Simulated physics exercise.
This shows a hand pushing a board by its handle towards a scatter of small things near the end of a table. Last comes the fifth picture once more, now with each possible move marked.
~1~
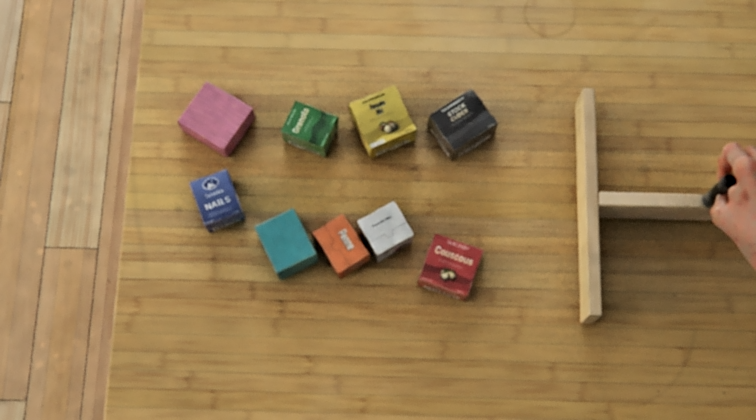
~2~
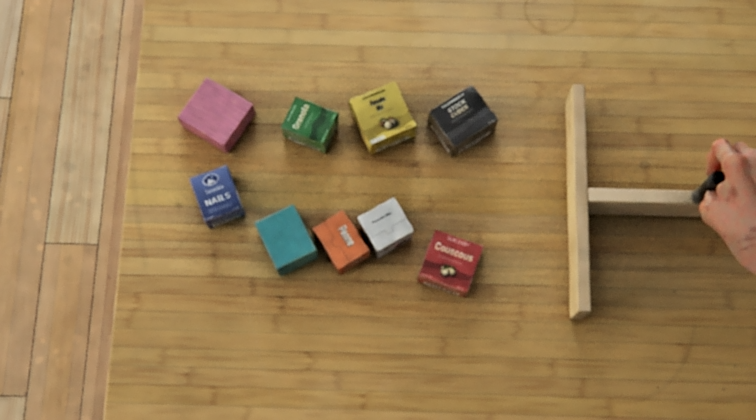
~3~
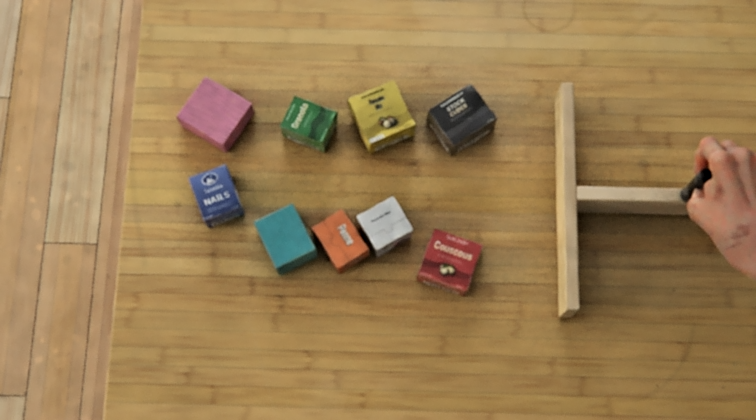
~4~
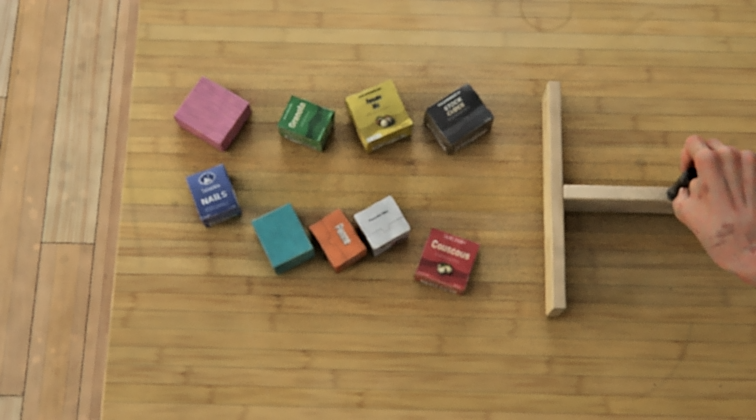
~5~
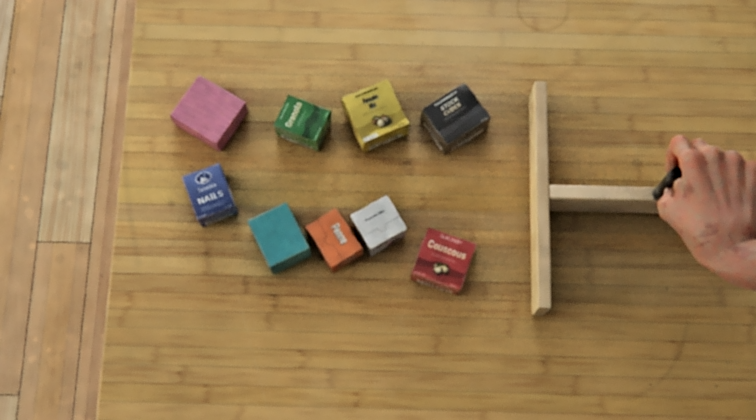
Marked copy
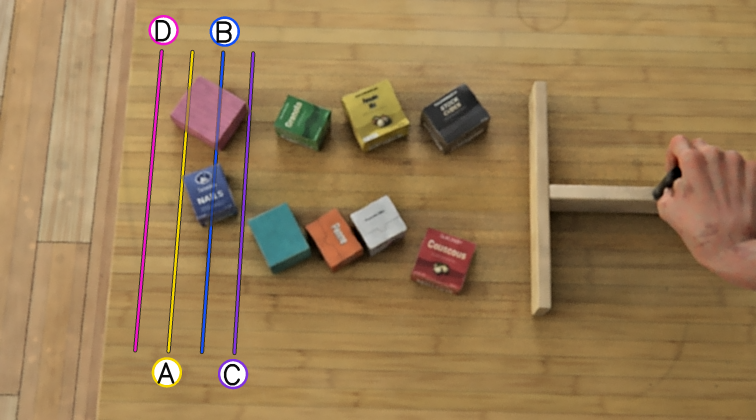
A hand slid a T-shaped wooden board a short way left across a table towards nine small, colourful boxes, which stayed in their scattered arrangement with a gap still between them and the board.
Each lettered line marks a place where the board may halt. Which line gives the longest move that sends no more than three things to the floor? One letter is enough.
No farther than B.
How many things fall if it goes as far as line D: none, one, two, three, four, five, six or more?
In all, five.
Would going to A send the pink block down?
By then, yes.
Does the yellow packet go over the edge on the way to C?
By then, no.
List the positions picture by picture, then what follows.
Orange packet (342, 246); pink block (217, 119); red packet (450, 268), in the first frame.
Board (582, 194); yellow packet (383, 118), in the second frame.
Board (571, 193); green packet (310, 125), in the third frame.
Board (557, 192); turquoise block (283, 239), in the fourth frame.
Board (543, 191); orange packet (335, 240); pink block (210, 113); red packet (443, 262), in the fifth frame.
On the marked copy, A at (181, 196); B at (213, 196); C at (244, 197); D at (149, 195).
With B. Early on, board (424, 188); black packet (387, 104); yellow packet (335, 109).
Further on, board (305, 185); pink block (125, 102); green packet (177, 101).
At the end, board (212, 183); green packet over the edge; pink block over the edge; three fallen.
As for the rest, A drops five; C is within the limit but short; D drops five.
